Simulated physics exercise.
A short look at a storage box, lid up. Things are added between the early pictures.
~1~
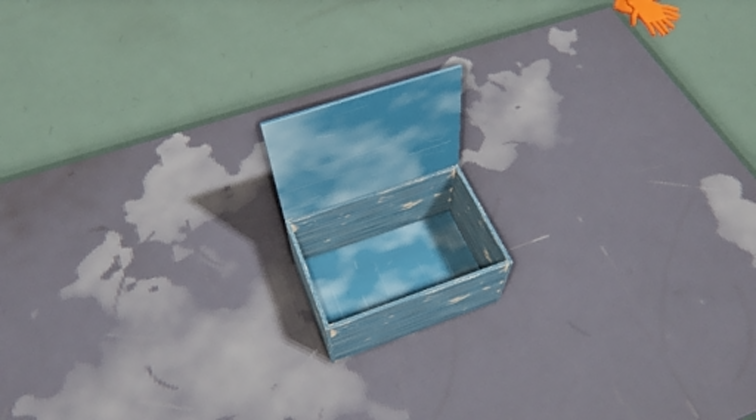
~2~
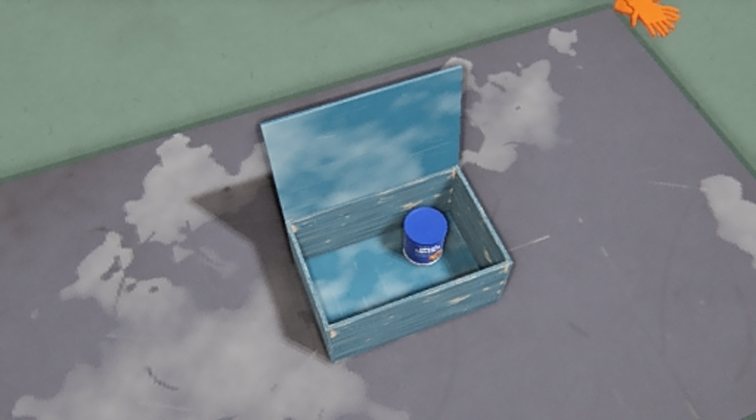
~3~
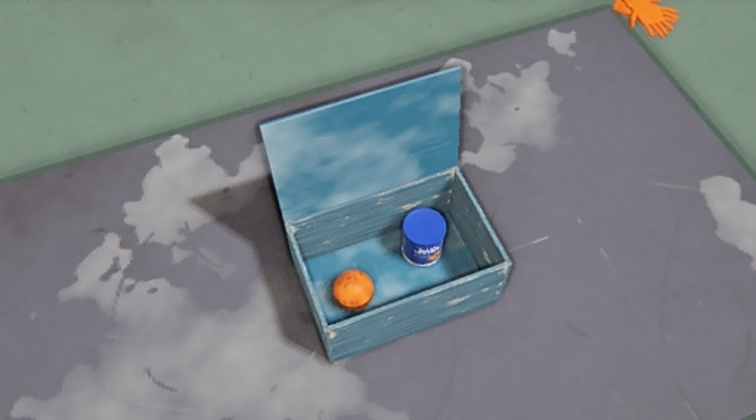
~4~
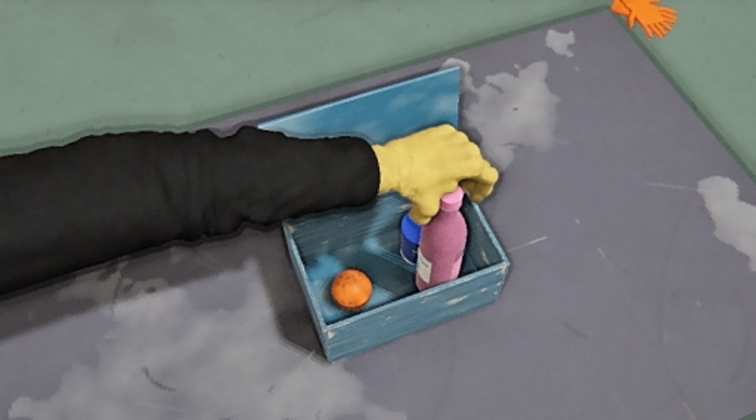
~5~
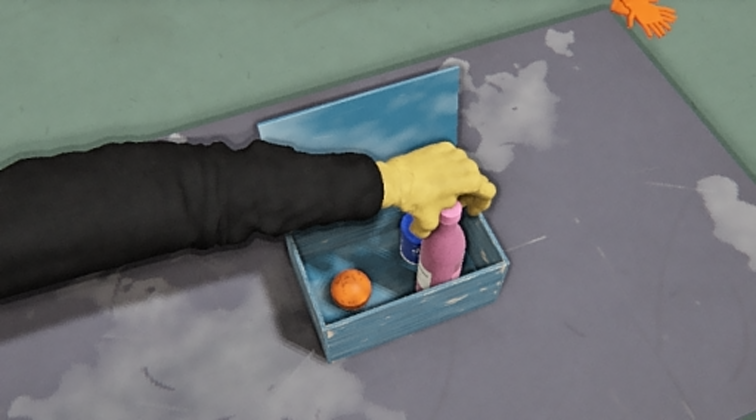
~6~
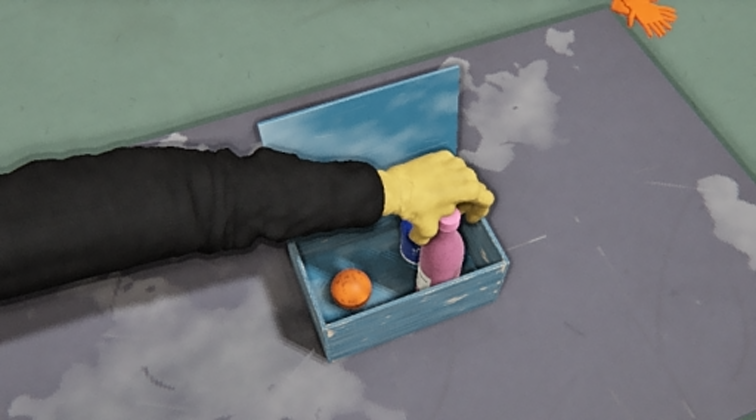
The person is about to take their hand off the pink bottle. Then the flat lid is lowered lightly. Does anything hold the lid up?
In the end the lid is held up.
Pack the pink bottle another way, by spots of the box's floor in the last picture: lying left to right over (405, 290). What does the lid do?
Then it shuts flat.
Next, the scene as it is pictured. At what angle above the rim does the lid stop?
About 45°.
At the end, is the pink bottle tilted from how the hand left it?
It keeps its pose.
Then, 1.10 s past the last view, lid starting down.
Then, 1.50 s past the last view, lid 66° above the rim.
Then, 1.80 s past the last view, lid 45° above the rim.
Then, 3.80 s past the last view, lid 43° above the rim.
Finally, lid 43° above the rim; all 3 still in place. Final places as the last picture's camera would see them, pink bottle near (441, 259).
